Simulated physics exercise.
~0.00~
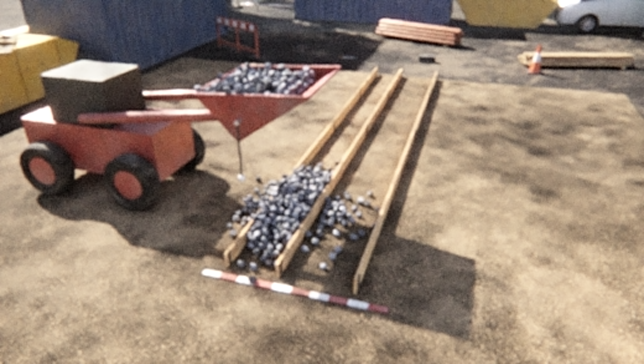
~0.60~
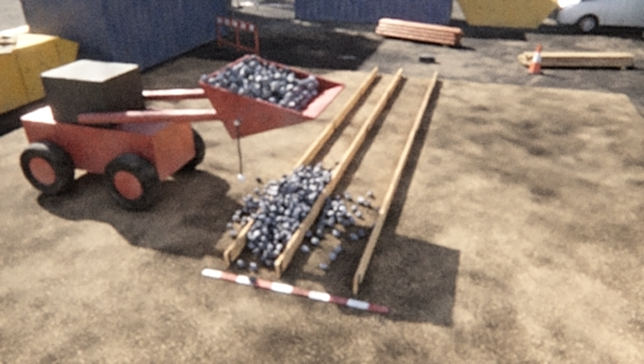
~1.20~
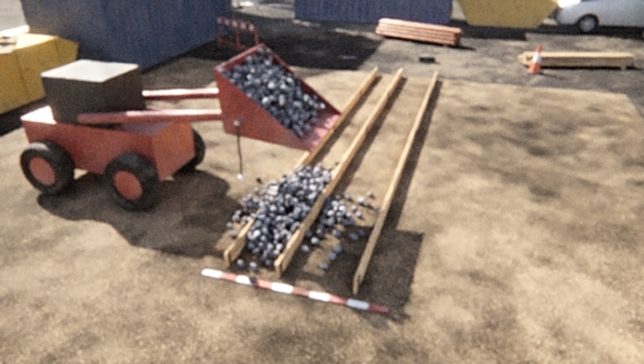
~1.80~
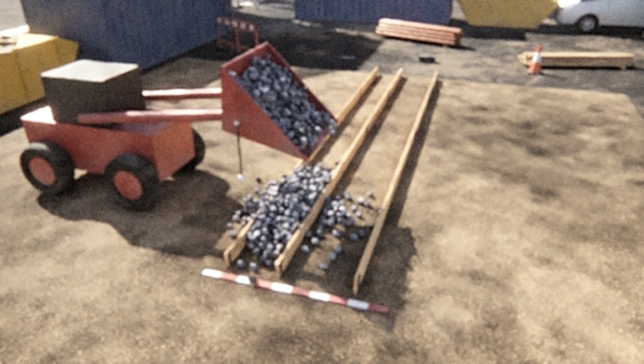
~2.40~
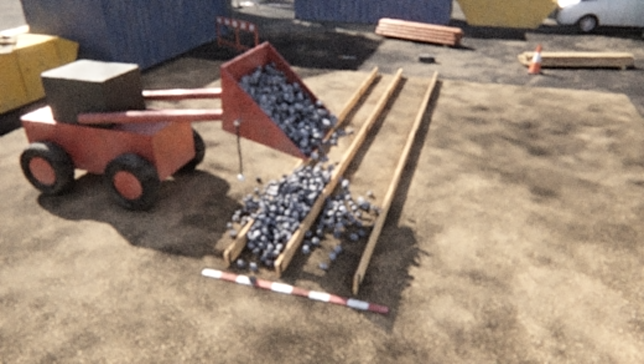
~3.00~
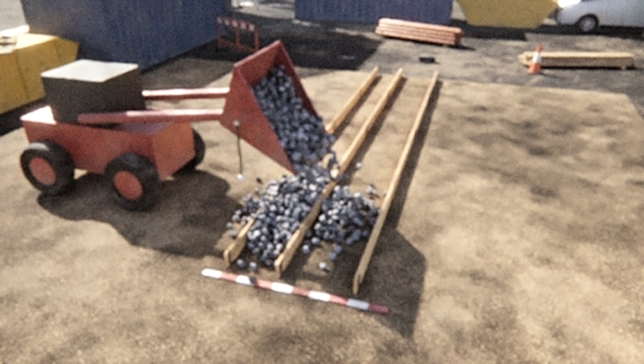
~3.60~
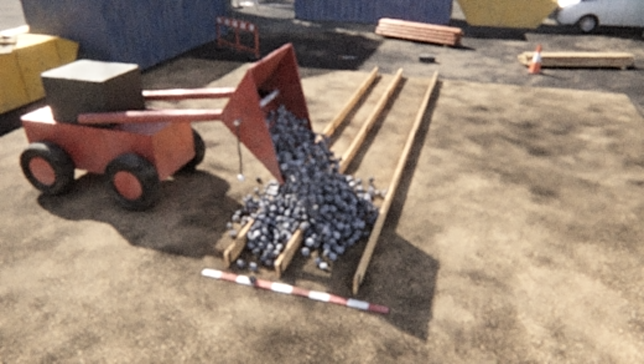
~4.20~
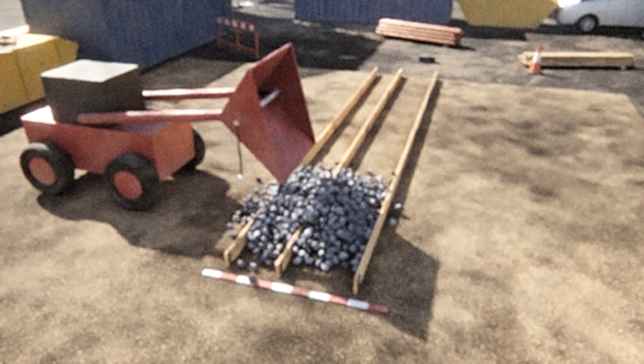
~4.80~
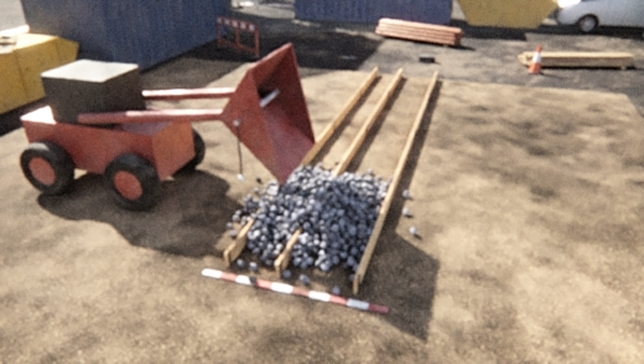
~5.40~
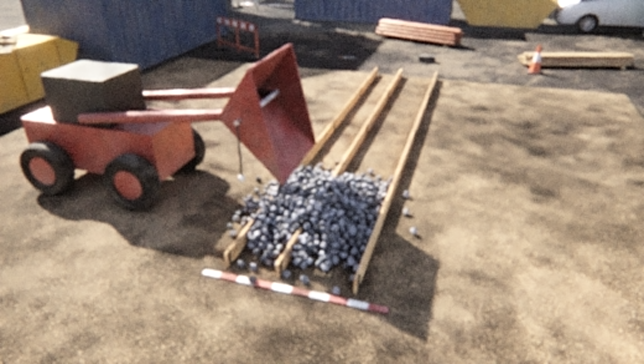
A red loader tilted its raised bucket of grey stones, paused, then tipped further and poured them all onto a small pile between three wooden boards, leaving the bucket empty and a wide heap reaching the far board, with a few stones beyond.
